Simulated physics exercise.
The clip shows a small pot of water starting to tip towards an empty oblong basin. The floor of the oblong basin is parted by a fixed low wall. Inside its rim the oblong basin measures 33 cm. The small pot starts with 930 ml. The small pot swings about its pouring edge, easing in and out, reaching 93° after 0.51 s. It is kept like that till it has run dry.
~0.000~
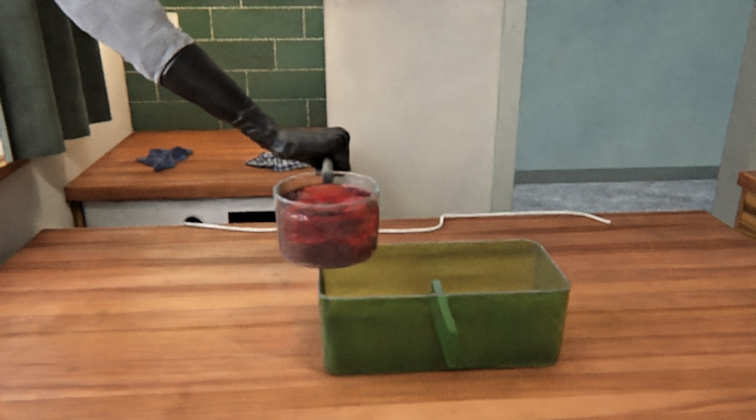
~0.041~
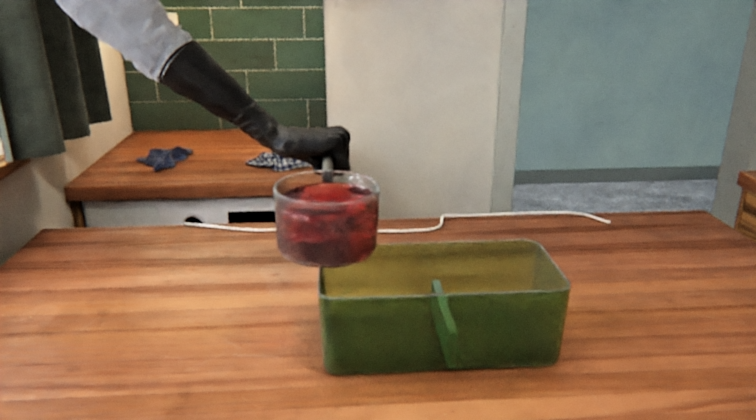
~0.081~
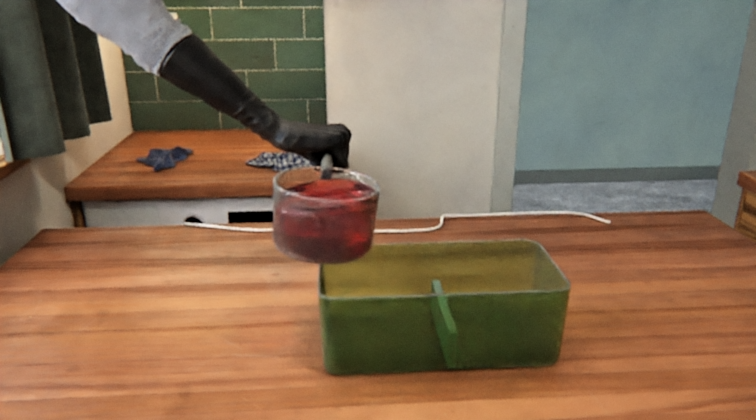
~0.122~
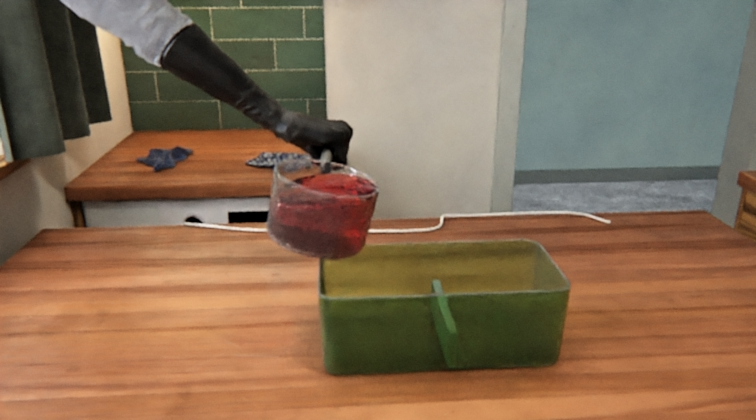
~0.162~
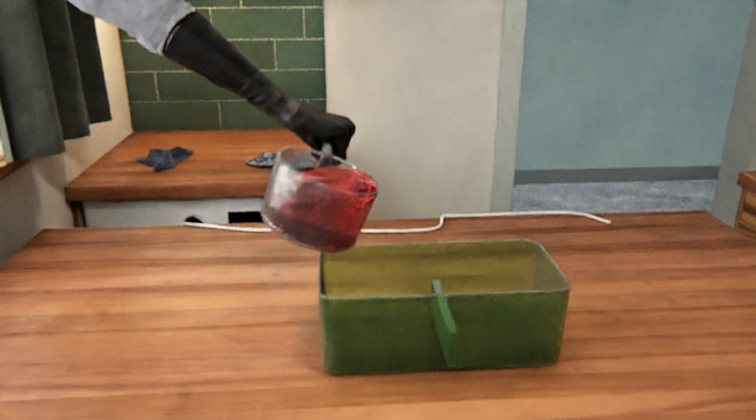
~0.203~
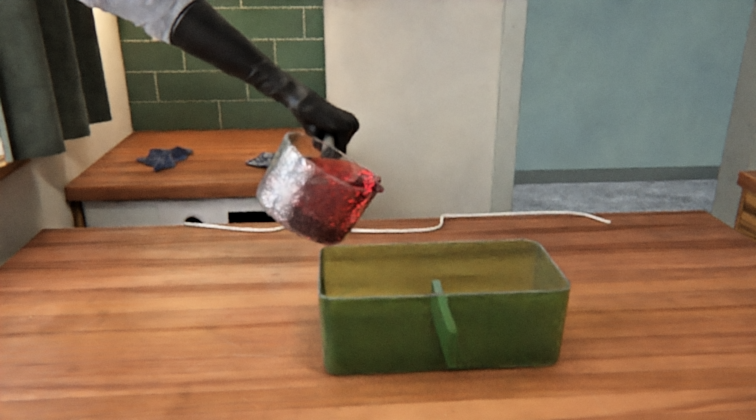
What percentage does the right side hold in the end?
Roughly 63 per cent is past the wall.
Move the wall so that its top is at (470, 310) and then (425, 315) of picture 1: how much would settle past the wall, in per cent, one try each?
In turn about 35 and 75 per cent.
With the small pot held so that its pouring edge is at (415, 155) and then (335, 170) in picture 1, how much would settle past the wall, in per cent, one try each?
In turn about 70 and 25 per cent.
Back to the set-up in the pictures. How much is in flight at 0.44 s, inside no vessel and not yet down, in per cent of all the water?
Some 36 per cent.
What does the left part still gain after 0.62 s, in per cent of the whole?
Some 24 per cent.
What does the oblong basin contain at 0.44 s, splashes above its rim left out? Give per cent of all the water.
Some 4 per cent.
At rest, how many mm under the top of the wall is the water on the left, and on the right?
Some 44 mm on the left and 28 mm on the right.
By 0.44 s the tilt is 89° and 59 per cent is still to pour, 4 is left of the wall and 0 right of it.
By 0.62 s the tilt is 93° and 14 per cent is still to pour, 6 is left of the wall and 48 right of it.
By 0.81 s the tilt is 93° and 6 per cent is still to pour, 15 is left of the wall and 59 right of it.
By 1.01 s the tilt is 93° and 2 per cent is still to pour, 27 is left of the wall and 63 right of it.
At rest 30 per cent lies left of the wall, 63 right of it and 6 outside.
